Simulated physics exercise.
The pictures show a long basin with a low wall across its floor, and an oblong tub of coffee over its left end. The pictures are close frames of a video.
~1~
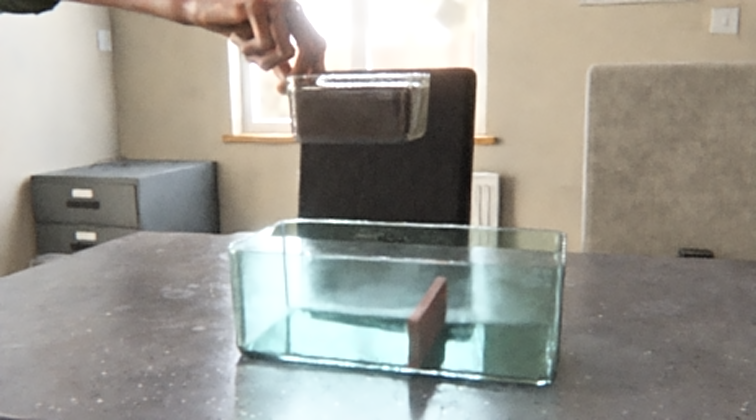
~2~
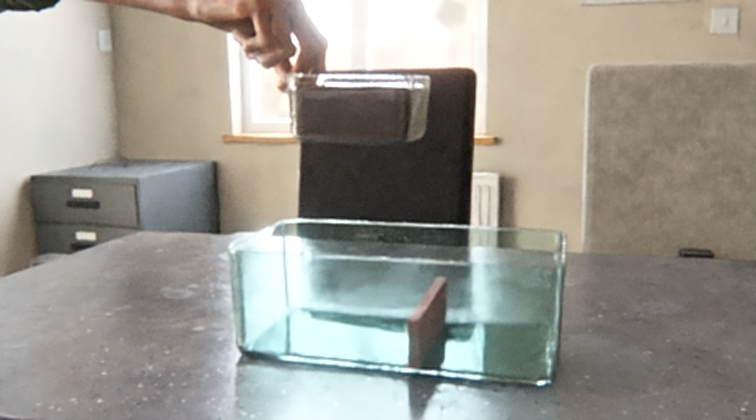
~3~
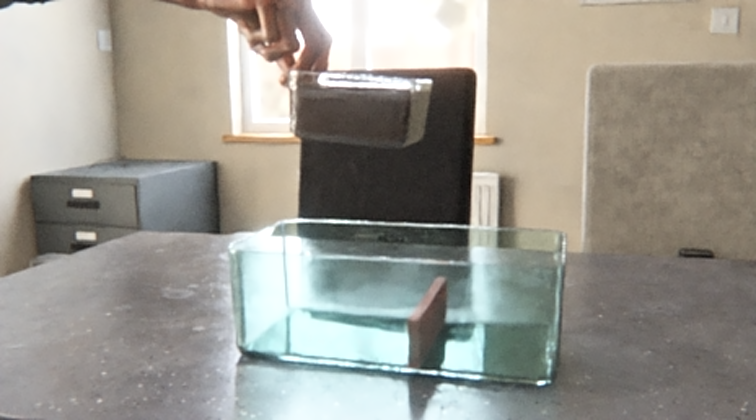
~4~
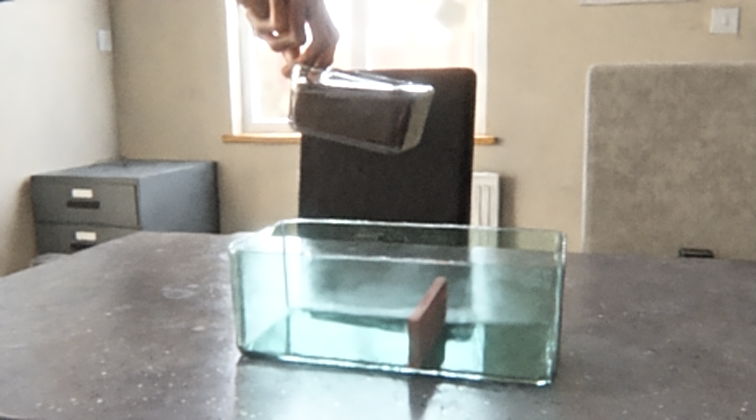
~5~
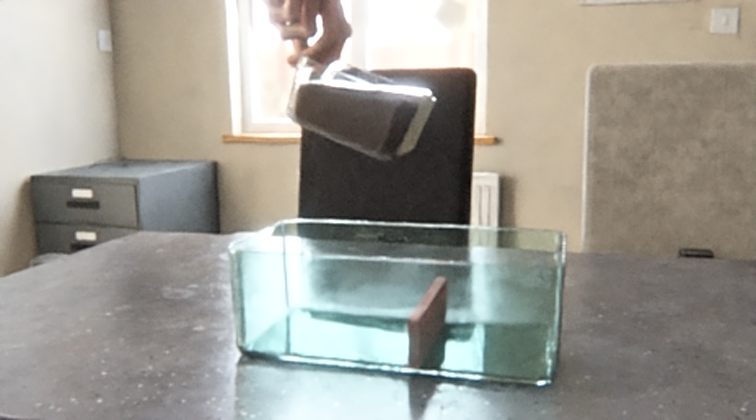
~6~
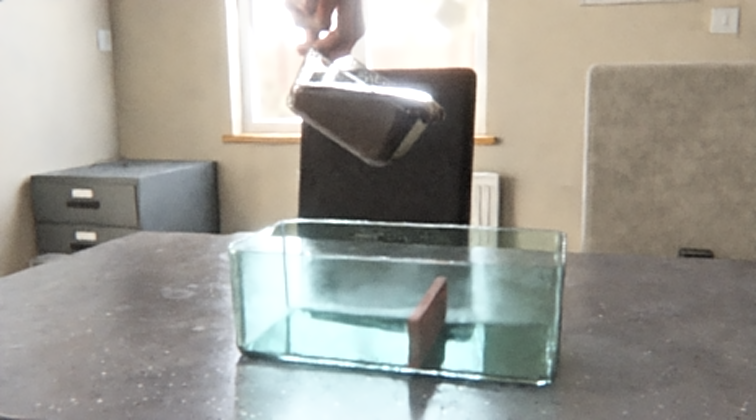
A hand held a small clear tub of dark liquid above the left part of a long glass basin with a low brown wall inside, then steadily tilted the tub down to the right.
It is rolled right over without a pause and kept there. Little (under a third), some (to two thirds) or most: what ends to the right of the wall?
In the end more than two thirds is right of the wall.
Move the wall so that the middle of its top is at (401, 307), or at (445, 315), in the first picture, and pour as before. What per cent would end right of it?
Roughly 85 per cent, and 65 per cent.
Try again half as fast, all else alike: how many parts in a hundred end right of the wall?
Some 90 per cent.
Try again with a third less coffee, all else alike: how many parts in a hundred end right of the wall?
It comes to 80 per cent or so.
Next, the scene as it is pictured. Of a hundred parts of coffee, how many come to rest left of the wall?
It comes to 20 per cent or so.
A moment on, the oblong tub is tipped on its side and 17 per cent is still to pour, 0 is left of the wall and 40 right of it.
Next, the oblong tub is tipped right over and 3 per cent is still to pour, 8 is left of the wall and 78 right of it.
Then the oblong tub is tipped right over and 0 per cent is still to pour, 17 is left of the wall and 80 right of it.
Later the oblong tub is tipped right over and 0 per cent is still to pour, 18 is left of the wall and 79 right of it.
Finally, 18 per cent lies left of the wall, 79 right of it and 3 outside.
